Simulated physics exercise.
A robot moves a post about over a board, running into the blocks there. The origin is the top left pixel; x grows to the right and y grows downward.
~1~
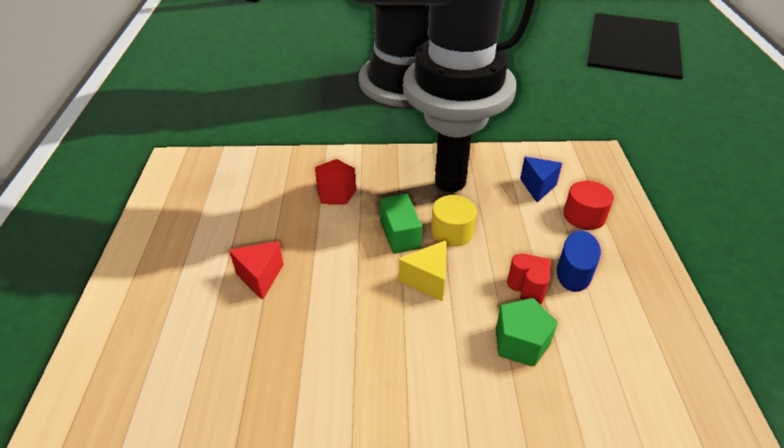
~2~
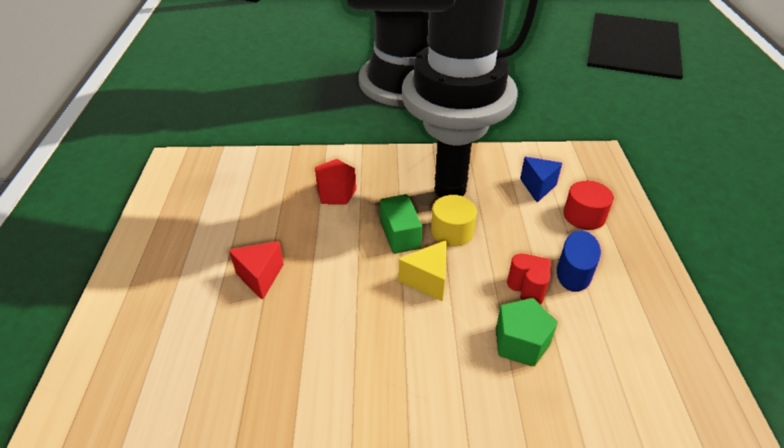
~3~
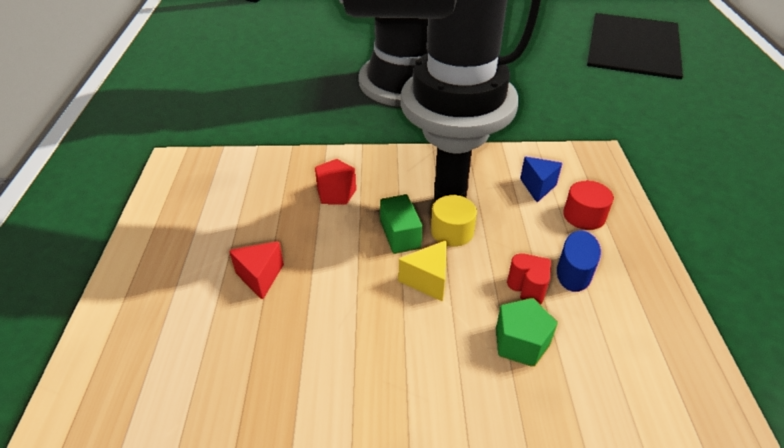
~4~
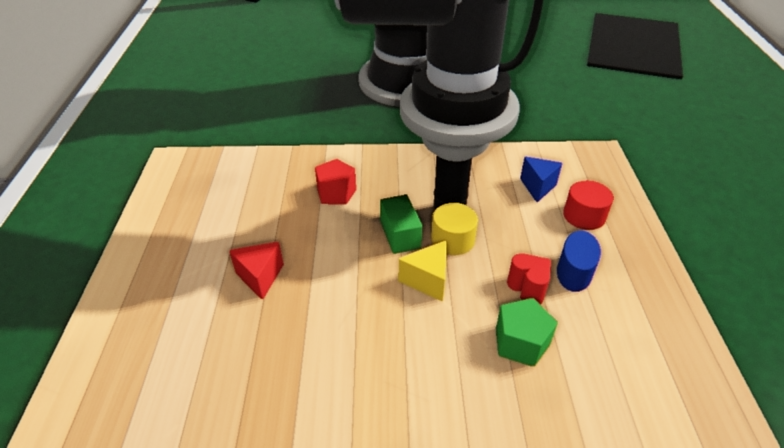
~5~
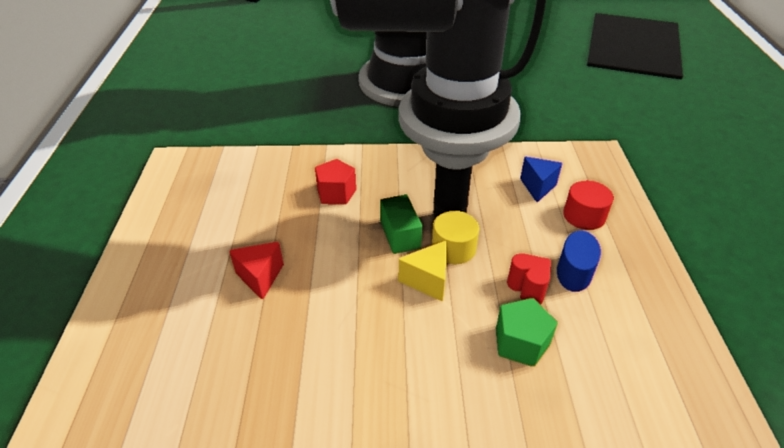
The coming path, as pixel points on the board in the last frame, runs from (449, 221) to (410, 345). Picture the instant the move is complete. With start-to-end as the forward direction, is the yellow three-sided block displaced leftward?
It seems so.
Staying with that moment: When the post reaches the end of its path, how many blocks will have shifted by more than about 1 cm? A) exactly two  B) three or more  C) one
Correct choice: A.
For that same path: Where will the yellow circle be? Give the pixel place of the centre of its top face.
My prediction: (474, 275).
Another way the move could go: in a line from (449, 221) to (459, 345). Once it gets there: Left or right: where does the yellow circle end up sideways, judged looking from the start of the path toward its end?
The shift is to the left of that direction.
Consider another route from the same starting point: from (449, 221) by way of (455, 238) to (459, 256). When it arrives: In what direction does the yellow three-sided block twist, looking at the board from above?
The answer is clockwise.
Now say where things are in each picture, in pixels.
The first frame shows post tip (450, 183); block tops, green rectangular block (400, 211); yellow three-sided block (430, 259); yellow circle (455, 209).
The second frame shows post (450, 191); blocks unchanged.
The third frame shows post (450, 199); blocks unchanged.
The fourth frame shows post (450, 206); yellow circle (455, 217).
The fifth frame shows post (450, 214); green rectangular block (400, 211); yellow three-sided block (430, 259); yellow circle (456, 225).
On the path given first. One third of the way, post (438, 250); yellow three-sided block (432, 275), turned 85° clockwise; yellow circle (466, 260).
Two thirds of the way, post (426, 292); yellow three-sided block (428, 305), turned 35° clockwise; yellow circle (474, 275).
At the end, post (410, 339); green rectangular block in place; yellow three-sided block (425, 356); yellow circle (474, 275).
